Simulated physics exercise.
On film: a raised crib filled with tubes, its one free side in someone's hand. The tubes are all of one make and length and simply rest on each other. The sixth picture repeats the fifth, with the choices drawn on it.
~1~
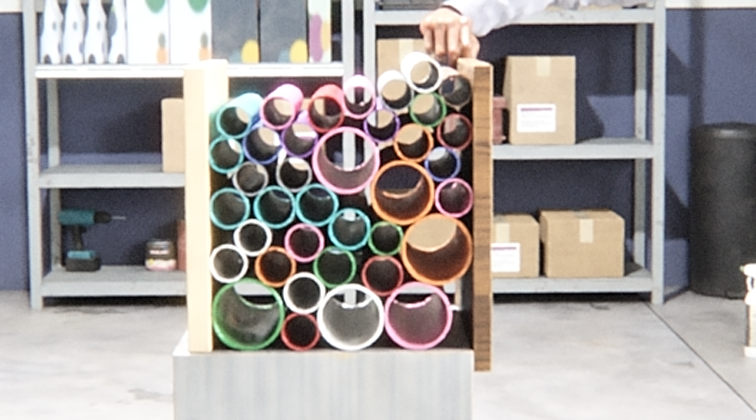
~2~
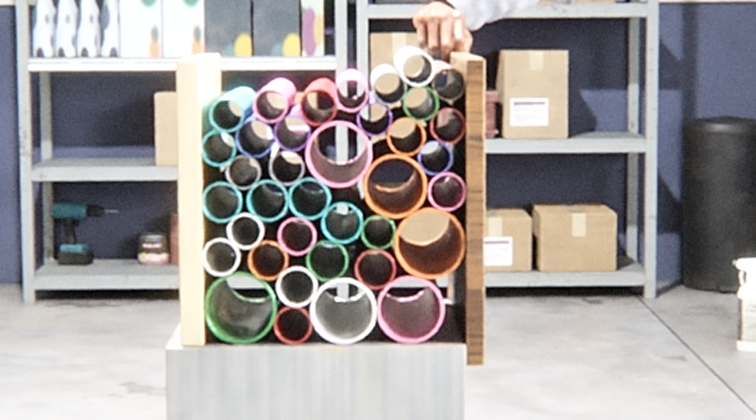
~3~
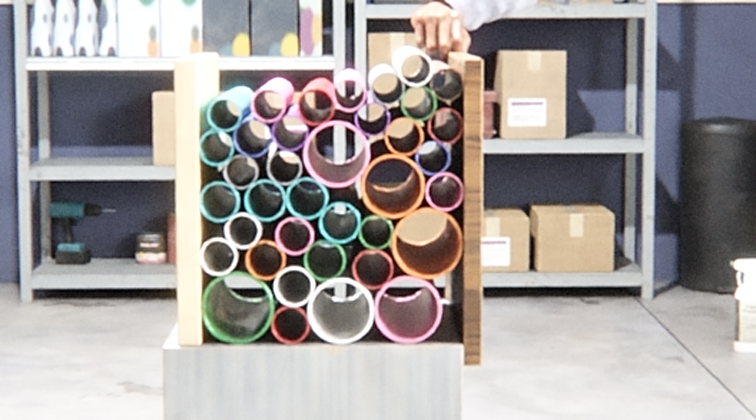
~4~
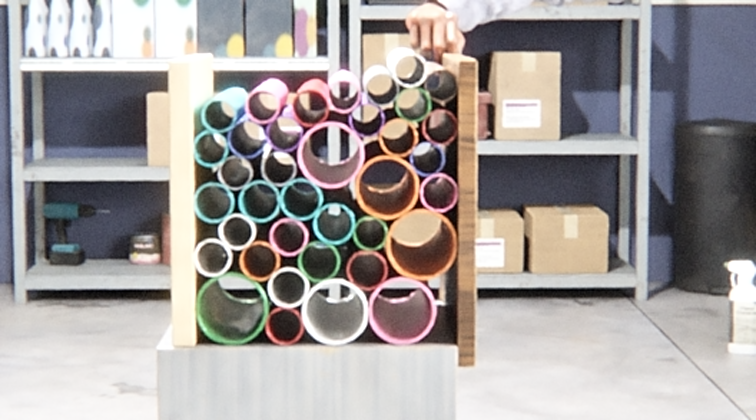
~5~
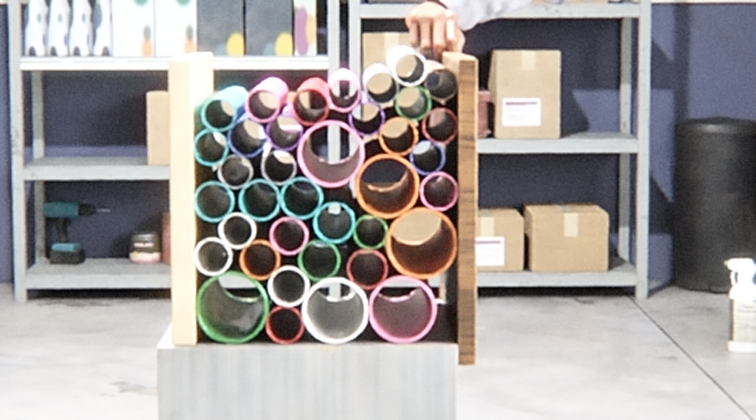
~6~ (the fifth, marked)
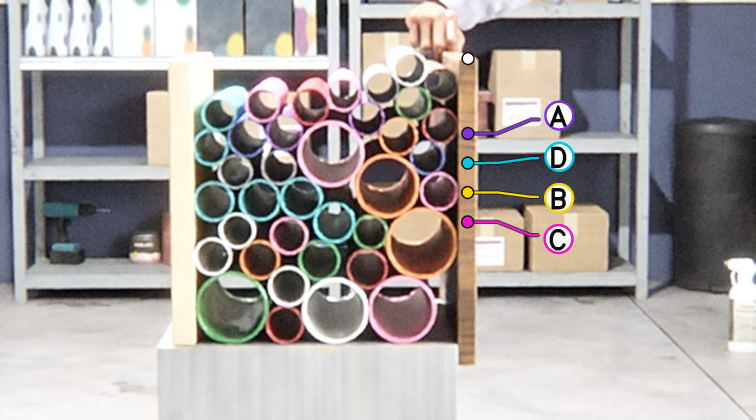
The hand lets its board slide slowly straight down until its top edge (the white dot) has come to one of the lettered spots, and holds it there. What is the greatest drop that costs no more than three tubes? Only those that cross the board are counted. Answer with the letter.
No lower than A.
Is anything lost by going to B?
At B: Yes.
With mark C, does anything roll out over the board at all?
Yes, at C.
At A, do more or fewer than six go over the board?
At A, fewer than six.
On the marked copy, A at (468, 134); B at (468, 192); C at (468, 222); D at (468, 163); the white dot at (468, 59).
Taking A. A third of the way, top of the board (459, 99).
Two thirds of the way, top of the board (458, 133).
When it is over, top of the board (458, 133), one out over the board.
As for the rest, B four out over the board; C more than three out over the board; D four out over the board.
